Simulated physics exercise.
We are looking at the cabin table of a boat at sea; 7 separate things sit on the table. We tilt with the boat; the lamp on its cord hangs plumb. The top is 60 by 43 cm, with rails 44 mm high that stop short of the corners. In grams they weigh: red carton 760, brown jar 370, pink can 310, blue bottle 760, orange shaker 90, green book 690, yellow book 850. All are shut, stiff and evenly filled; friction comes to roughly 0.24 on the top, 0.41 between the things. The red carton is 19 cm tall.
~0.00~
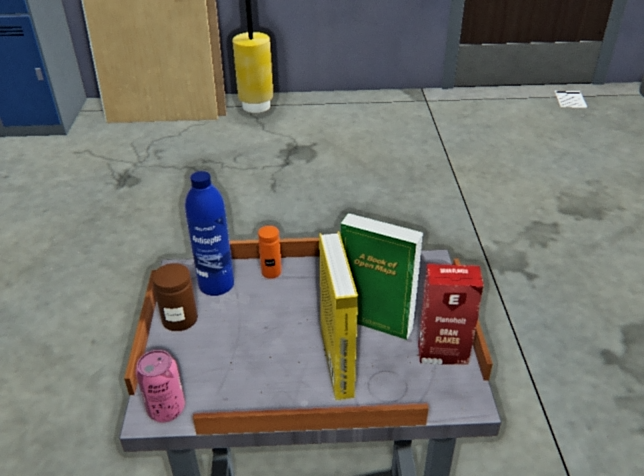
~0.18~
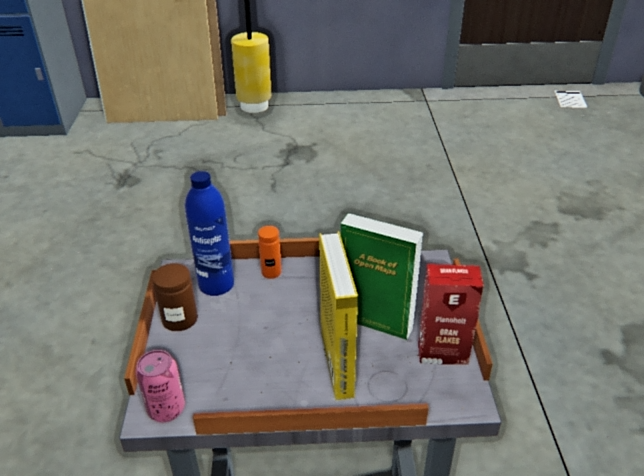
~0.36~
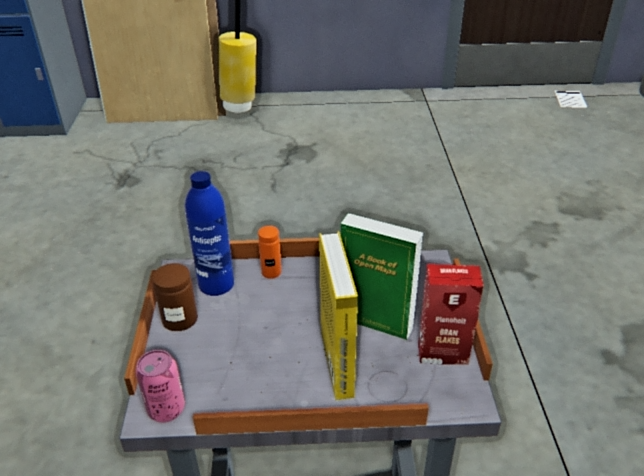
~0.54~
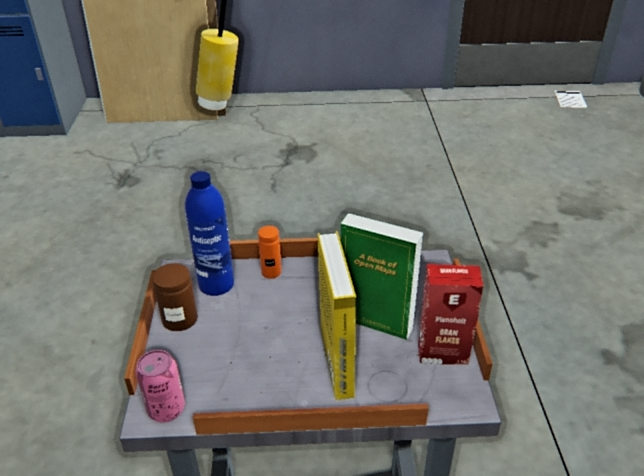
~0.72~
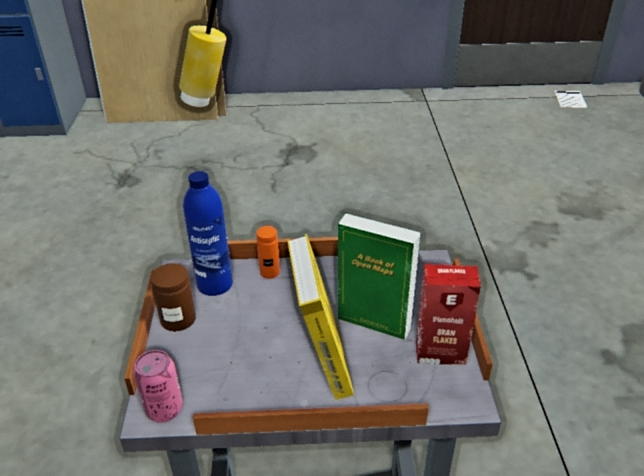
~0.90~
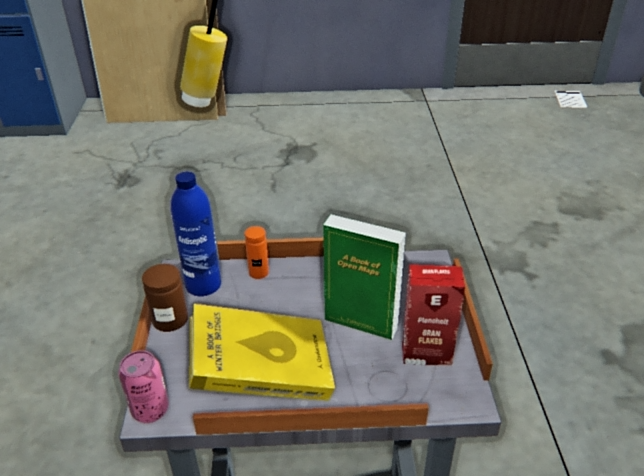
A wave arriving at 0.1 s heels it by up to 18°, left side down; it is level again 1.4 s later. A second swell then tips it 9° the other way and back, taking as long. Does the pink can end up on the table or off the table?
The pink can goes over the edge.
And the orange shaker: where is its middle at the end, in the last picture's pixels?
Around (221, 254).
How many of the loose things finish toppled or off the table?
In all, 2.
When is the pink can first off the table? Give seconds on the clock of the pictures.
Near 1.0 s.
After 1.10 s, floor tilted 11°, left side down; pink can now off the table; yellow book on its side; red carton moved 8 cm.
After 1.50 s, boat level; yellow book on its side; red carton moved 11 cm; green book moved 11 cm.
In the end (3.4 s), off the table, pink can; toppled on the table, yellow book; not toppled but over 5 cm from the start, red carton, blue bottle, orange shaker and green book; the last one under 5 cm from the start.
